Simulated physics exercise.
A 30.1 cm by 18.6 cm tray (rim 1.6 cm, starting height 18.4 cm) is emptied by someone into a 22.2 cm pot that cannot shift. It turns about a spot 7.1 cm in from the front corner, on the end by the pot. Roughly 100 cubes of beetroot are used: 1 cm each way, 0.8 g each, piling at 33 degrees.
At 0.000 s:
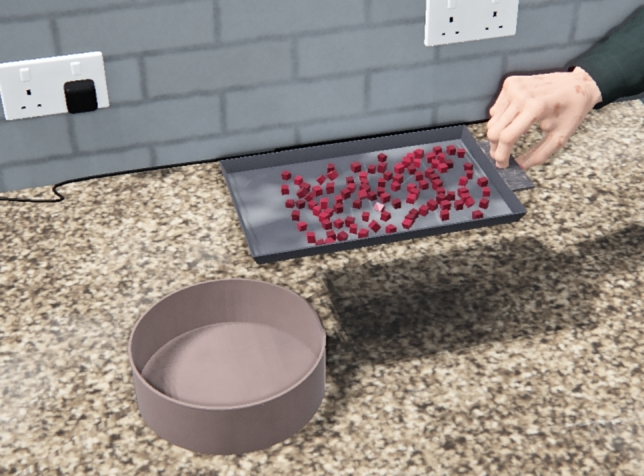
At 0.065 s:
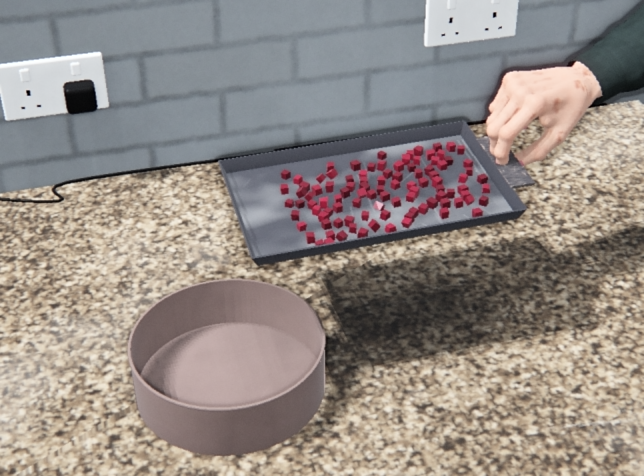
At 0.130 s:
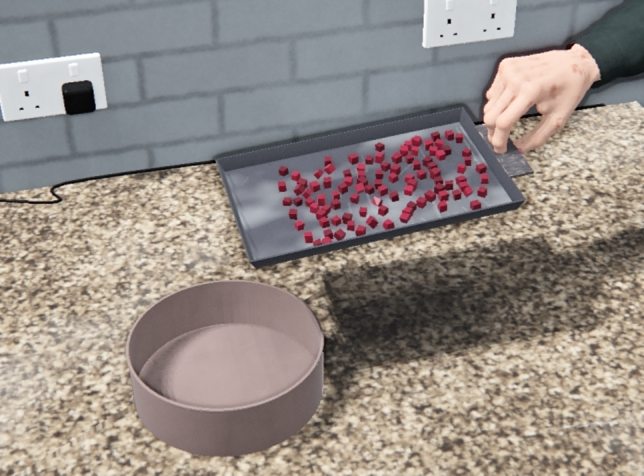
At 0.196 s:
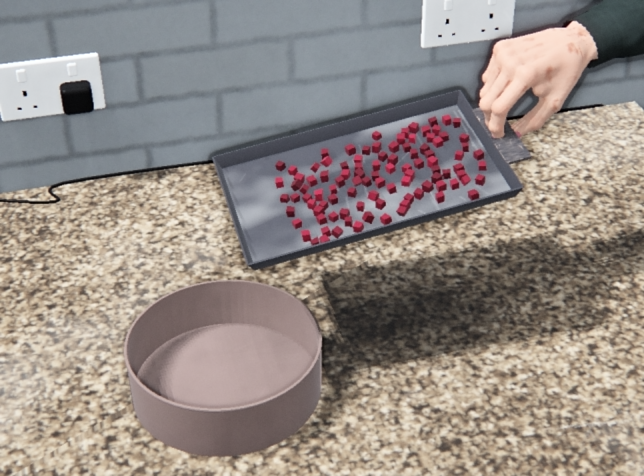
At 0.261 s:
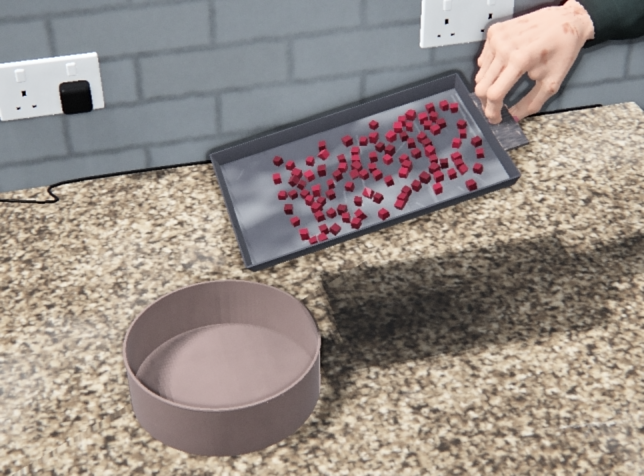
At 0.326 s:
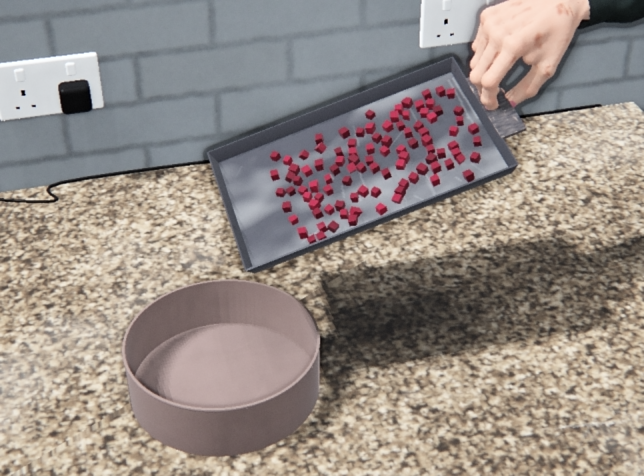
A dark tray of small red cubes, held by a hand at its right end, tilted steadily down to the left as the hand raised that end, beside a round pinkish pot on a speckled counter.
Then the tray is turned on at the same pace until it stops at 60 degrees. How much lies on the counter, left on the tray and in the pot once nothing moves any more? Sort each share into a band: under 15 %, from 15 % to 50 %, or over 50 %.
Counter: Under 15 %; tray: From 15 % to 50 %; pot: Over 50 %.
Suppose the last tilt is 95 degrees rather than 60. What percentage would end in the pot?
100 per cent.
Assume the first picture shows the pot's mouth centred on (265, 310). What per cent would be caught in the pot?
Estimate: ~ 50 %.
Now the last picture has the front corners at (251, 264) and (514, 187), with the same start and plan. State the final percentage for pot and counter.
Pot 50, counter 5.
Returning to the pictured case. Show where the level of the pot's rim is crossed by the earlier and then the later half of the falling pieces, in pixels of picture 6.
Roughly (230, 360) to begin with, later roughly (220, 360).
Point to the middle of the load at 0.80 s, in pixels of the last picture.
(287, 223) or thereabouts.
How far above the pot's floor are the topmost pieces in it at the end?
It reaches roughly 2.0 cm.
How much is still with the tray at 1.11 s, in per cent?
About 30% of the load.
Then, at 0.61 s, tilt 39 degrees; the tray holds 100 %, the pot 0 %.
After 0.80 s, tilt 53 degrees; the tray holds 95 %, the pot 0 %.
Then, at 1.11 s, tilt 60 degrees; the tray holds 30 %, the pot 60 %.
At rest (2.2 s), counter 0 %, tray 25 %, pot 75 %.
